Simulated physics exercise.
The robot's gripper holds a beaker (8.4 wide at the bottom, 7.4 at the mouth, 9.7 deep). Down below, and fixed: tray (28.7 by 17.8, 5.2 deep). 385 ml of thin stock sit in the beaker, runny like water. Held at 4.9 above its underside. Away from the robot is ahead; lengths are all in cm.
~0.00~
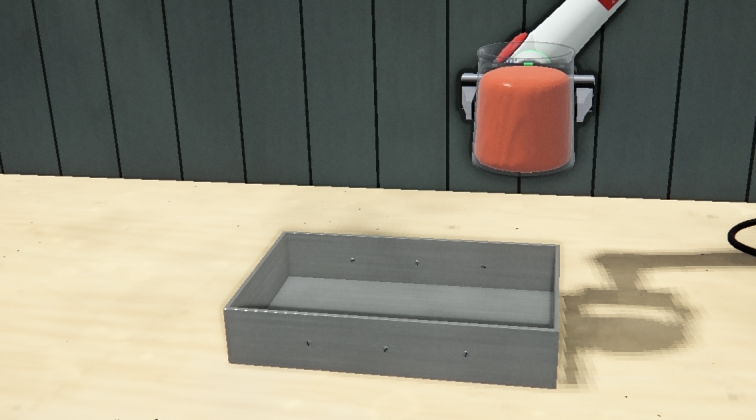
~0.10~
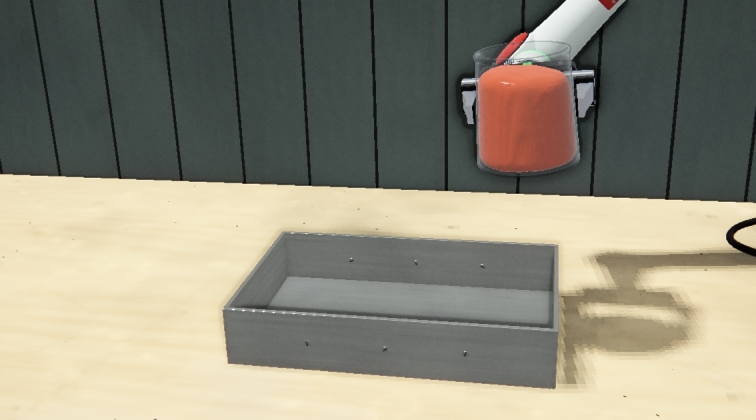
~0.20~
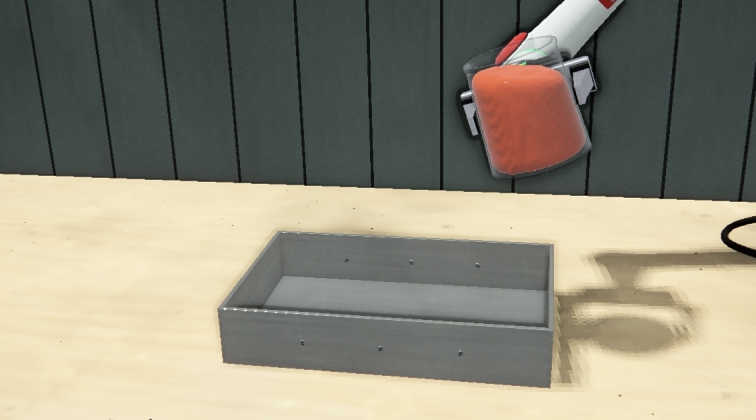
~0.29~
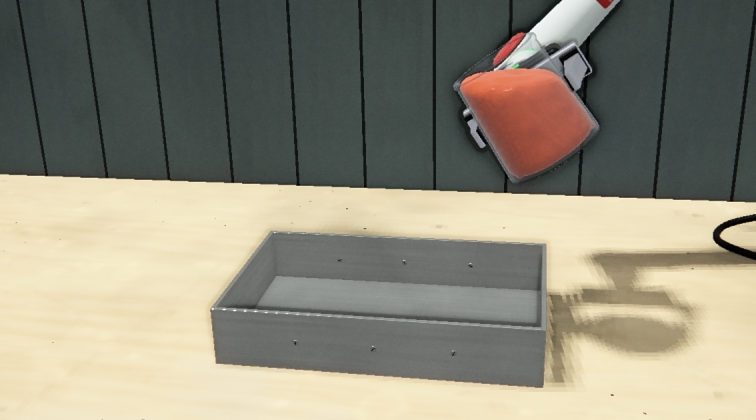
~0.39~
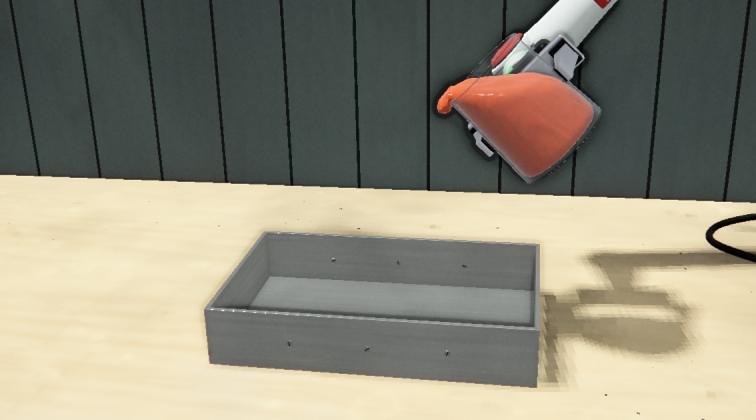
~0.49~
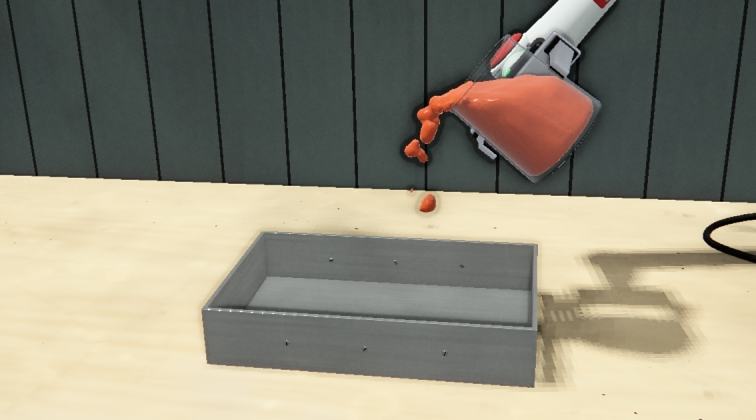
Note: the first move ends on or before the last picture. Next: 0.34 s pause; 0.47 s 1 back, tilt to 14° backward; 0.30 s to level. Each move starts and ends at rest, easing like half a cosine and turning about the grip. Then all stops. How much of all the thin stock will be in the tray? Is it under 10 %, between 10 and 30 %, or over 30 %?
Between 10 and 30 %.
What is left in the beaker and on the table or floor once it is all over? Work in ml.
About 320 ml and 5 ml, in that order.
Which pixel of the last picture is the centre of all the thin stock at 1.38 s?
The centre lands around (499, 160) in the last view.
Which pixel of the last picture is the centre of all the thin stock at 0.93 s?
Roughly at (498, 151).
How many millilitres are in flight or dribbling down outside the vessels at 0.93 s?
Reading: Near 10 ml.
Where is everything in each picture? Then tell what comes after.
The beaker middle at (524, 109), level; upper third of the thin stock around (526, 89), from x 475 to 570, top at y 70; 385 ml in the beaker, in the first frame.
The beaker middle at (525, 109), tilted 5° forward; upper third of the thin stock around (524, 88), from x 480 to 575, top at y 65, in the second frame.
The beaker middle at (526, 108), tilted 18° forward; upper third of the thin stock around (521, 88), from x 475 to 585, top at y 65, in the third frame.
The beaker middle at (525, 108), tilted 34° forward; upper third of the thin stock around (516, 90), from x 460 to 595, top at y 70, in the fourth frame.
The beaker middle at (524, 109), tilted 47° forward; upper third of the thin stock around (515, 93), from x 440 to 595, top at y 75, in the fifth frame.
The beaker middle at (524, 109), tilted 52° forward; upper third of the thin stock around (520, 96), from x 410 to 595, top at y 75; 375 ml in the beaker, 15 ml in the air or running down outside, in the sixth frame.
After 0.93 s, tilted 44° forward, liquid up to 24 above the table; 325 ml in the beaker, 50 ml in the tray, 10 ml in the air or running down outside.
After 1.38 s, tilted 12° backward, liquid up to 24 above the table; 320 ml in the beaker, 60 ml in the tray, 5 ml on the table or floor.
After 1.80 s, level, liquid up to 24 above the table; 320 ml in the beaker, 60 ml in the tray, 5 ml on the table or floor.
After 2.60 s, level, liquid up to 24 above the table; 320 ml in the beaker, 60 ml in the tray, 5 ml on the table or floor.
In the end, 320 ml in the beaker, 60 ml in the tray, 5 ml on the table or floor. That is 16 % in the tray.
